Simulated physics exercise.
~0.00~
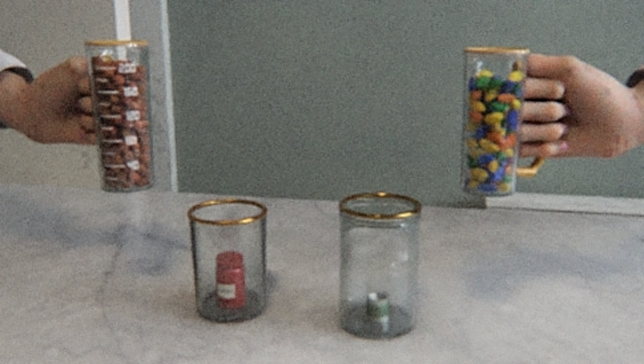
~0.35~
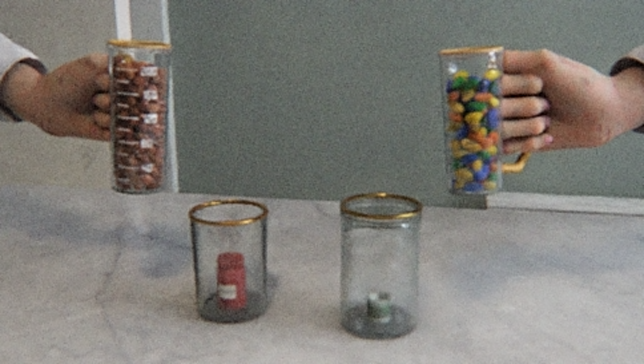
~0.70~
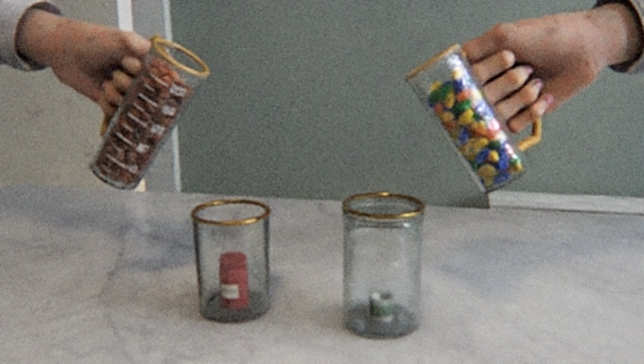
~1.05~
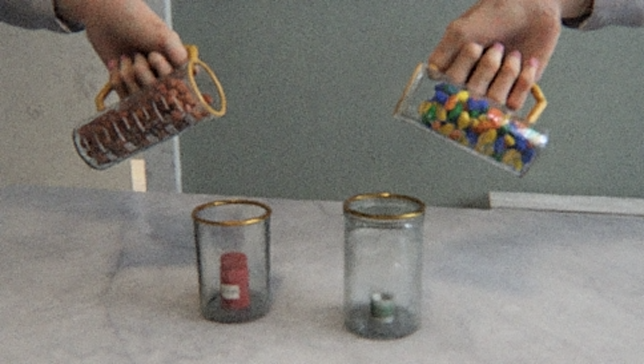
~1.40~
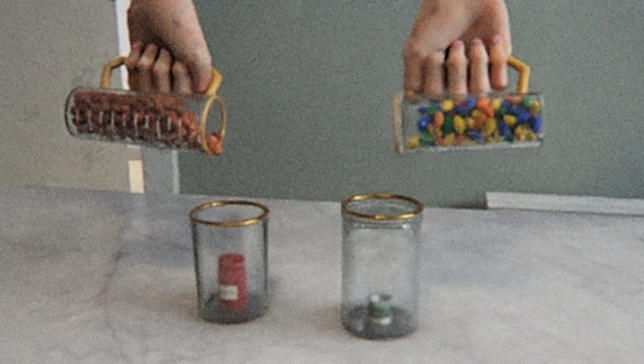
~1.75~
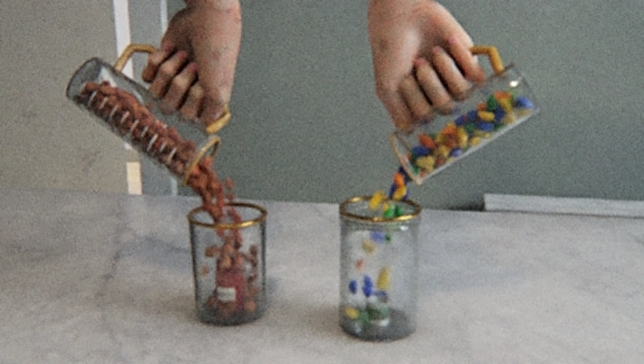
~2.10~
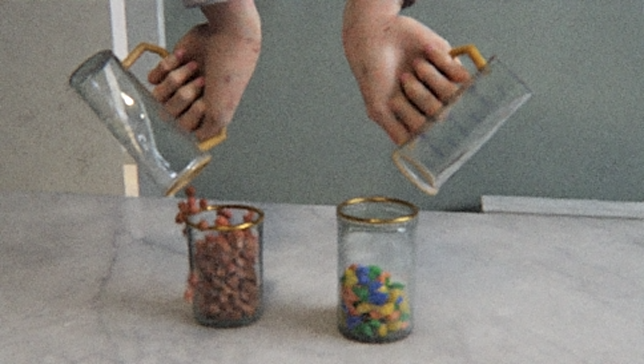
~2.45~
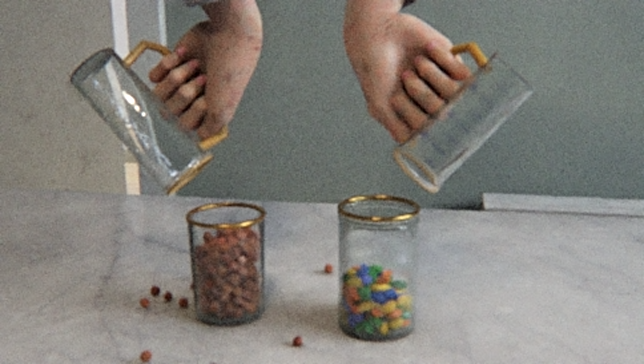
Two hands tipping cups of reddish-brown pieces and multicoloured pieces into glasses, burying a small object in each, some brown ones spilling.
